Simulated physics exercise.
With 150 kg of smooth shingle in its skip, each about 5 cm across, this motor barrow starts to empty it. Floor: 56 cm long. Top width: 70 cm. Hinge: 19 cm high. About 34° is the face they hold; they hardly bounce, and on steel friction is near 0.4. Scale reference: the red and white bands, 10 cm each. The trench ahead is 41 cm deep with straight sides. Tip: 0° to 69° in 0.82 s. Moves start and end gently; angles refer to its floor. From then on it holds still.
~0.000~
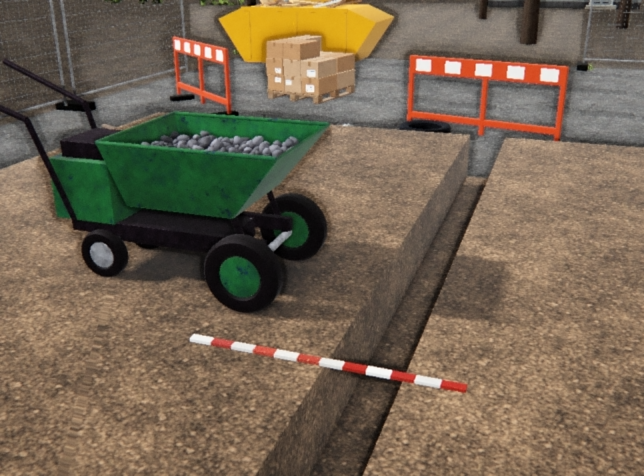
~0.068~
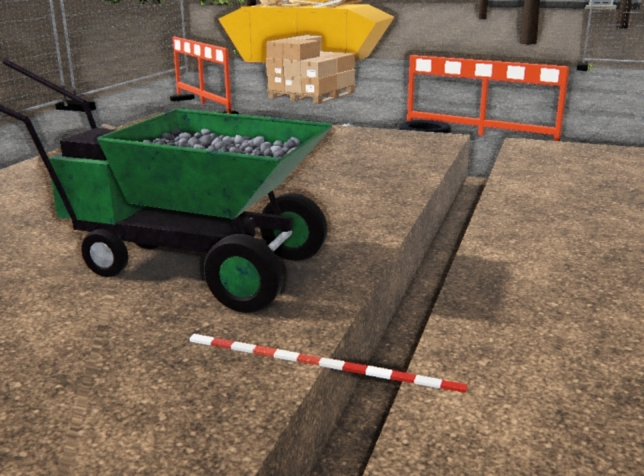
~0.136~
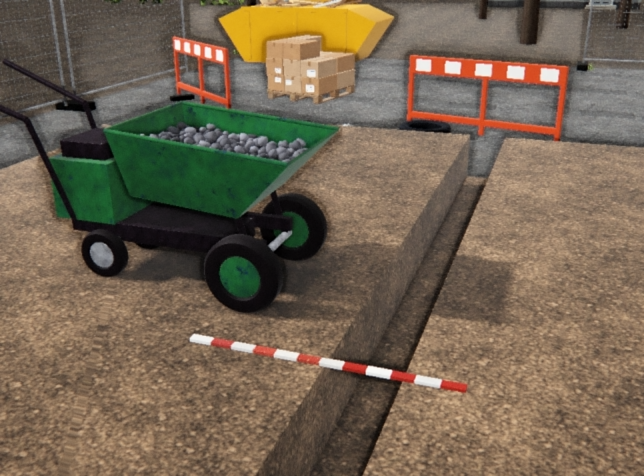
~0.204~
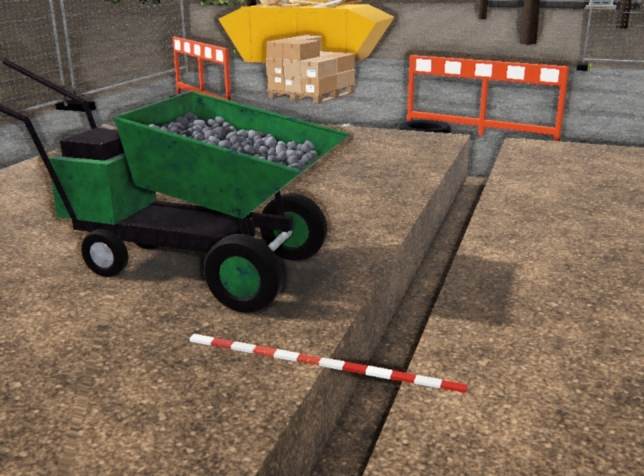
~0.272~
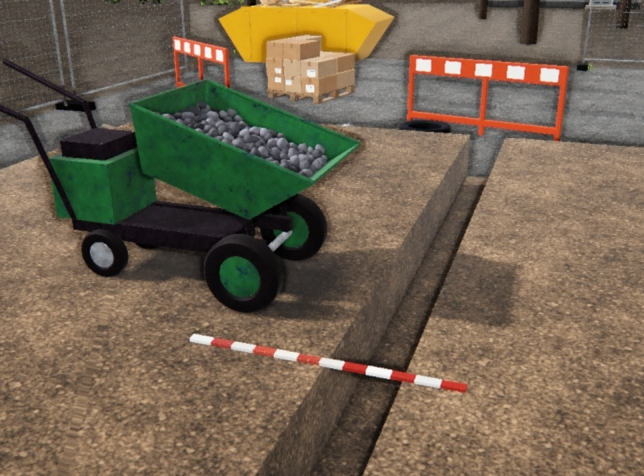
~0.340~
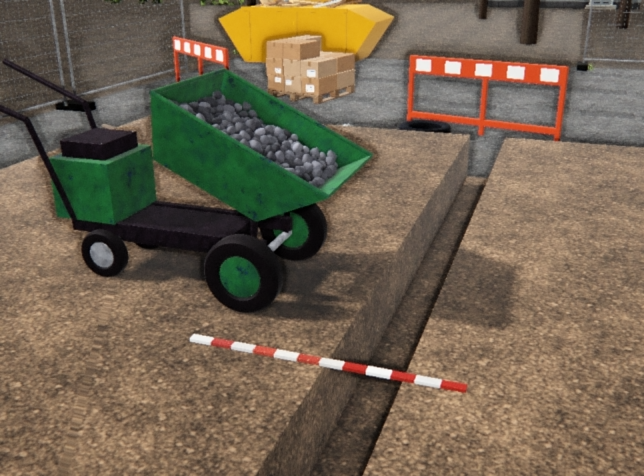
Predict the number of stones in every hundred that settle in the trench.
Close to 48 in a hundred.
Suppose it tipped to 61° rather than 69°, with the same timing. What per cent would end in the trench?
In that case near 55 per cent.
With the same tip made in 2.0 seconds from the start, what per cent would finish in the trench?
About 65%.
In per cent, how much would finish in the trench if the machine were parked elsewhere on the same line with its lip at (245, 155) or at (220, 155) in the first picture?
First some 85, then 90 per cent.
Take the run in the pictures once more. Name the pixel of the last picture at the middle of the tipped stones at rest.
Their middle is at about (442, 307).
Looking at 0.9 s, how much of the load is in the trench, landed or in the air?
Close to 20 per cent has got there by then.
After 0.6 s the floor is at 59°; 100 % in the skip; the foremost stones are at (370, 234).
After 0.9 s the floor is at 69°; 68 % in the skip, 19 % in the trench, 13 % past the trench; the foremost stones are at (470, 312).
After 1.3 s the floor is at 69°; 19 % in the skip, 31 % in the trench, 50 % past the trench; the foremost stones are past the picture's edge.
After 3.2 s the floor is at 69°; 0 % in the skip, 48 % in the trench, 52 % past the trench; the foremost stones are past the picture's edge.
